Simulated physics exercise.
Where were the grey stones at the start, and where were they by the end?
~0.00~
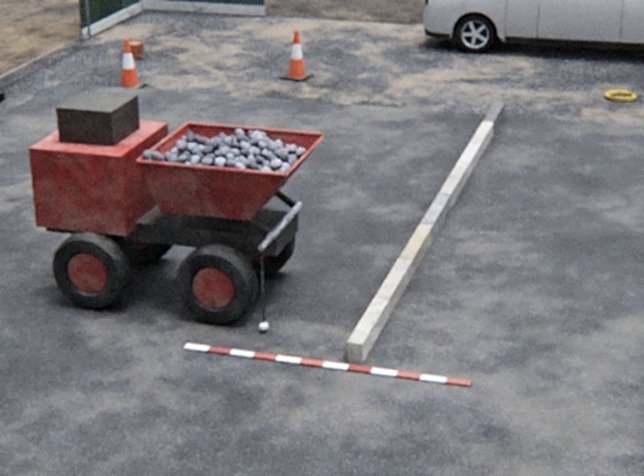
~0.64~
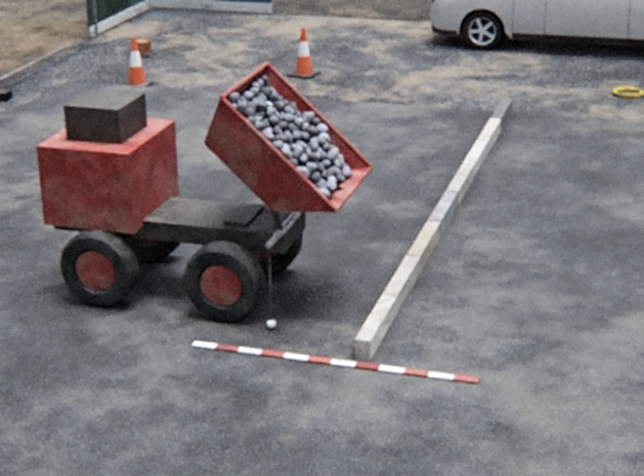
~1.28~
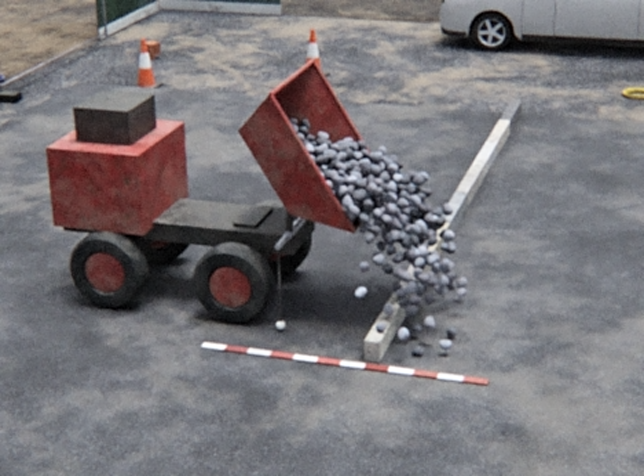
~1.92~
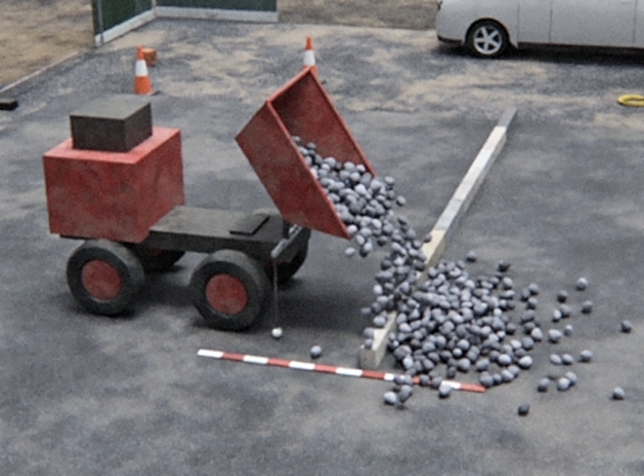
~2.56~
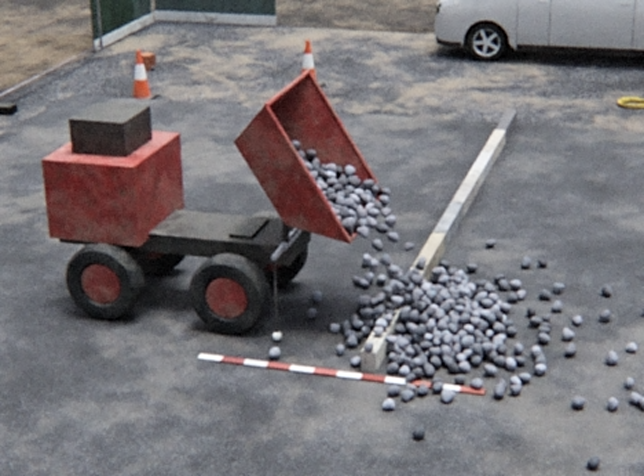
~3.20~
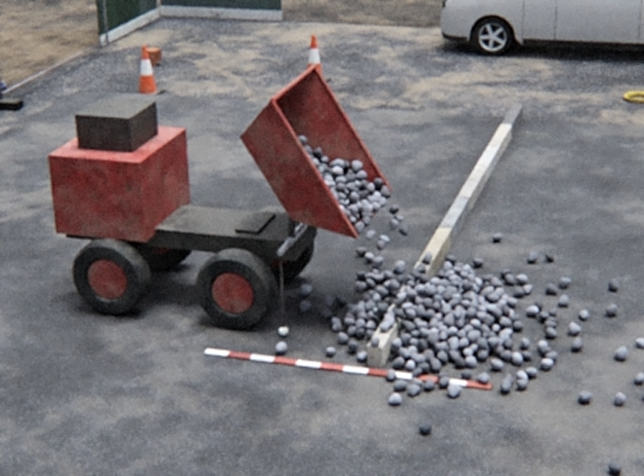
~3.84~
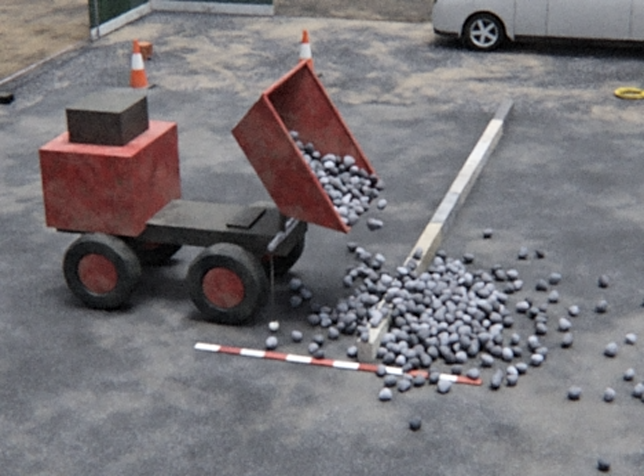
At the start the stones all sat in the dumper's level red body. By the end most lay on the ground to the right, on both sides of the kerb, while some remained in the tilted body.
